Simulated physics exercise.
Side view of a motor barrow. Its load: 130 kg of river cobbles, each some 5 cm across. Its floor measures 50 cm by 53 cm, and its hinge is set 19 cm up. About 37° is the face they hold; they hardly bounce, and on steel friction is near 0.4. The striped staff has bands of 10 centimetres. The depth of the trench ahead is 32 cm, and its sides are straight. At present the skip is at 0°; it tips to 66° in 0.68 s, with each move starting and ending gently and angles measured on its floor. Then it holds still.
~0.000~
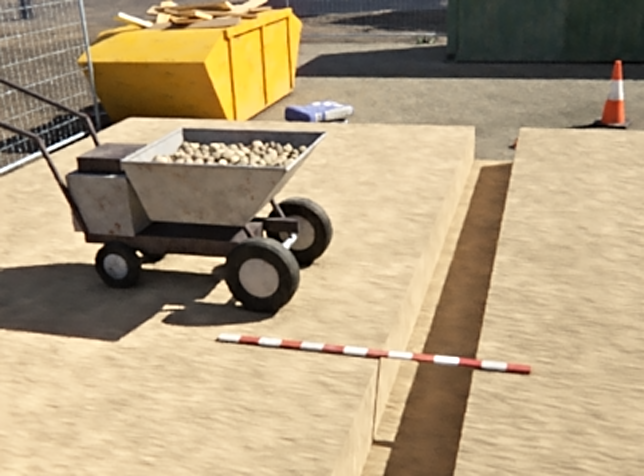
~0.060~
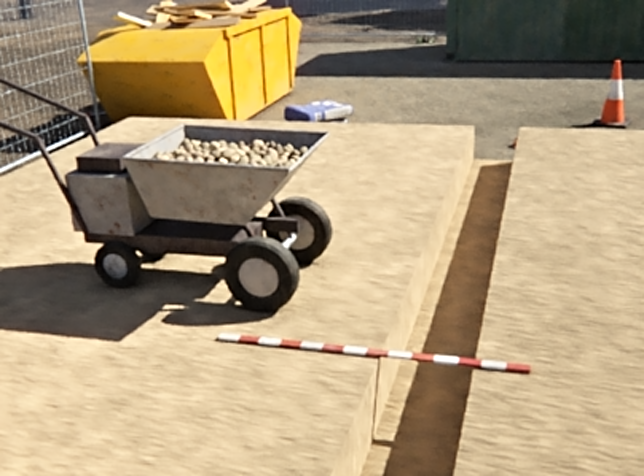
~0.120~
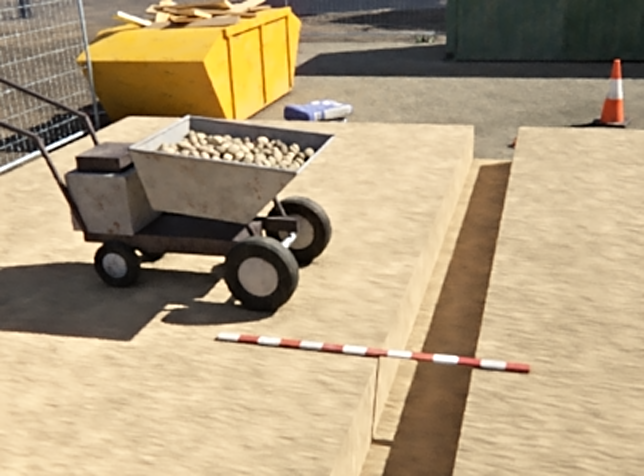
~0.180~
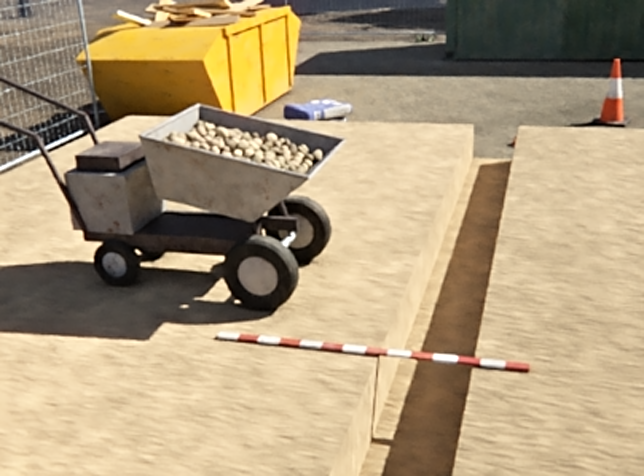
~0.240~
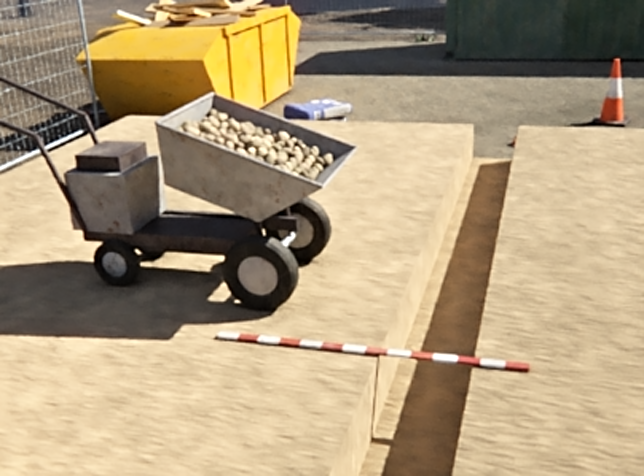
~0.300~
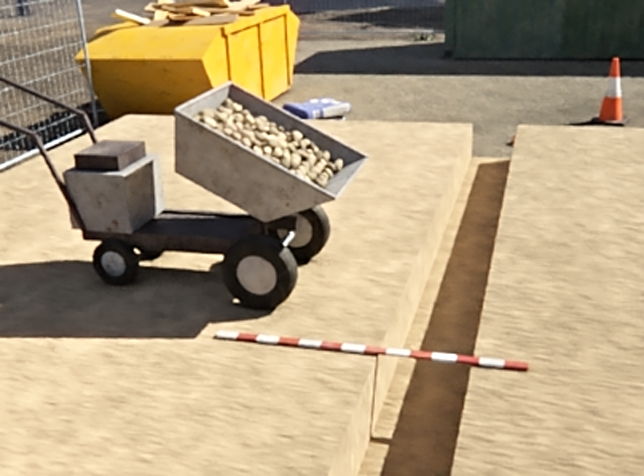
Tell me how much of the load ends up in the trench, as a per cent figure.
Some 94 per cent ends up in the trench.
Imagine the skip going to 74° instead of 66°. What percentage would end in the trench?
Some 100 in a hundred, I'd say.
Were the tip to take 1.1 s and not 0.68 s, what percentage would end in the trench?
Estimate: About 100 %.
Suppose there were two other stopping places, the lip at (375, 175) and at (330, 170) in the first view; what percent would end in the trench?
Roughly 25 percent for the first, and 60 percent for the second.
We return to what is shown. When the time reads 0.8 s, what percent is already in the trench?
I'd say near 15 per cent at that time.
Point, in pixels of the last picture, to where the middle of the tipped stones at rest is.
Resting centre: About (445, 336).
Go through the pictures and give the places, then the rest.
In the first frame, lip at (287, 169), floor tilted 0°, highest stones at (218, 152).
In the second frame, the skip is at 1°, its lip at (290, 170); the top of the load is at (219, 151); the stones move at 0.3 m/s on average.
In the third frame, lip at (297, 173), floor tilted 5°, highest stones at (212, 144); the stones move at 0.7 m/s on average.
In the fourth frame, lip at (309, 178), floor tilted 11°, highest stones at (202, 133); the stones move at 1.0 m/s on average.
In the fifth frame, the skip is at 19°, its lip at (323, 187); the top of the load is at (214, 123); the stones move at 1.2 m/s on average.
In the sixth frame, the skip is at 27°, its lip at (336, 199); the top of the load is at (223, 112); the stones move at 1.3 m/s on average.
After 0.5 s the floor is at 56°; 100 % in the skip; the foremost stones are at (359, 222).
After 0.8 s the floor is at 66°; 81 % in the skip, 2 % short of the trench, 17 % in the trench; the foremost stones are at (447, 304).
After 1.1 s the floor is at 66°; 30 % in the skip, 2 % short of the trench, 62 % in the trench, 6 % past the trench; the foremost stones are at (571, 304).
After 3.1 s the floor is at 66°; 0 % in the skip, 94 % in the trench, 6 % past the trench; the foremost stones are past the picture's edge.
